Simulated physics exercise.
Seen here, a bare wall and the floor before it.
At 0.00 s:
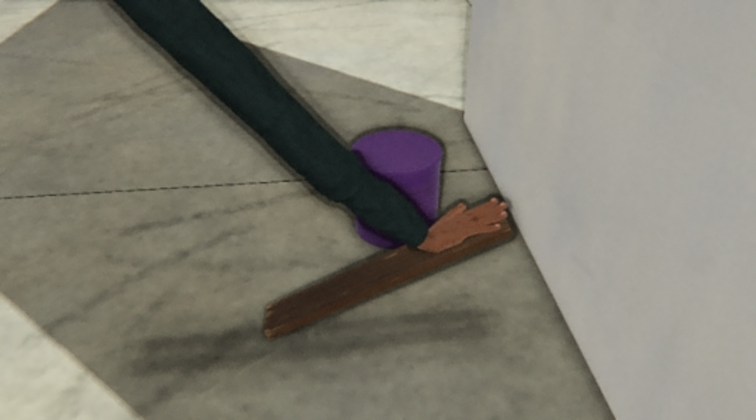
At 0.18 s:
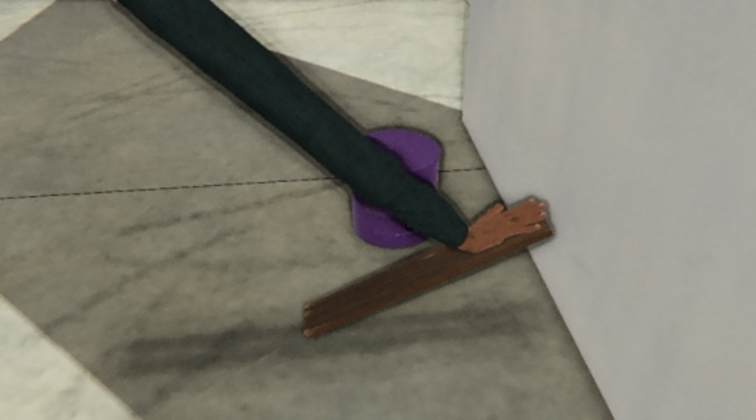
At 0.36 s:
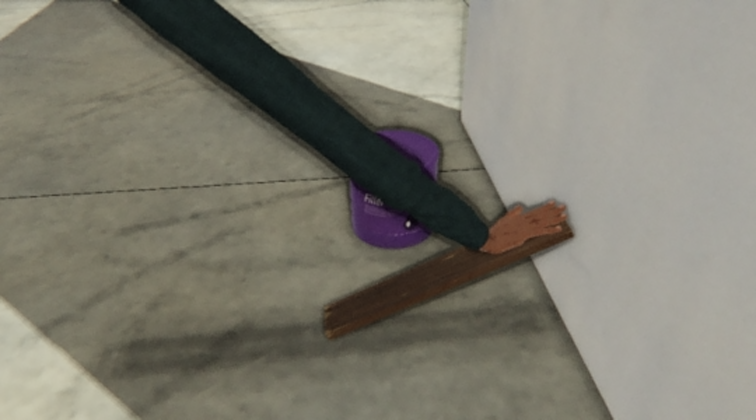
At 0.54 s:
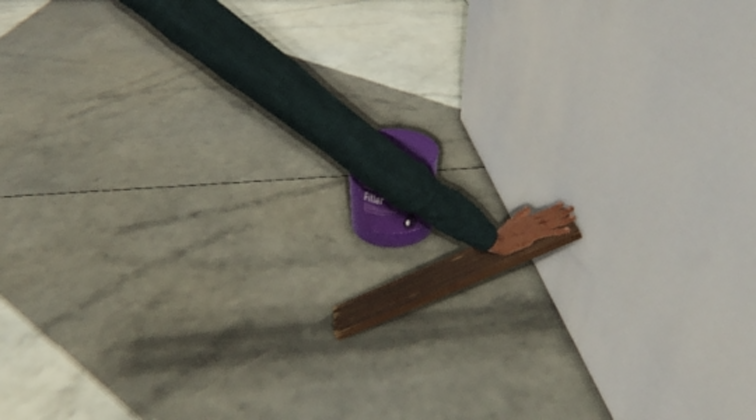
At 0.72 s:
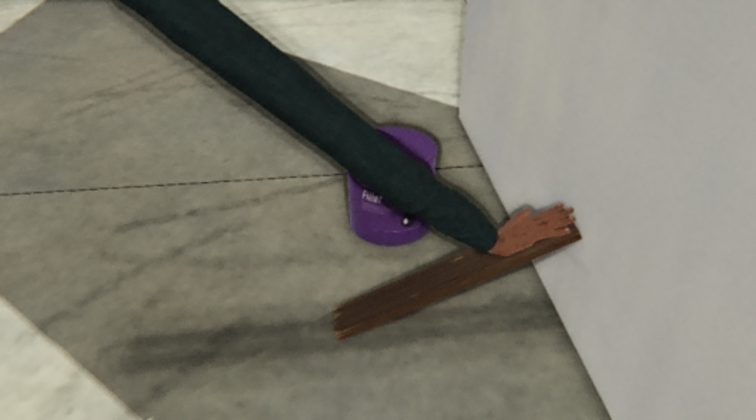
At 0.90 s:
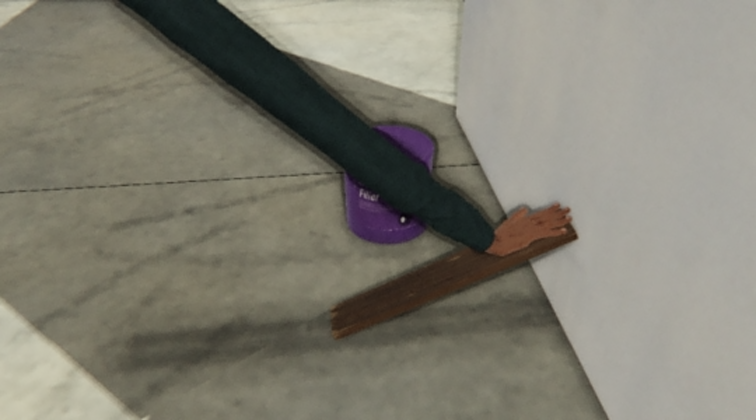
By a bare wall, a hand slides a brown plank right beside a purple pail.
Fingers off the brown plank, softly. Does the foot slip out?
Outcome: The plank gives way.
Around 1.20 s, brown plank sunk by 13° near (438, 296).
Around 1.30 s, brown plank sunk by 25° near (433, 314).
Around 1.40 s, as before.
Finally (2.2 s), moved from the start, brown plank; purple pail still in place. Final places as the last picture's camera would see them, brown plank near (433, 315). The plank slides down.
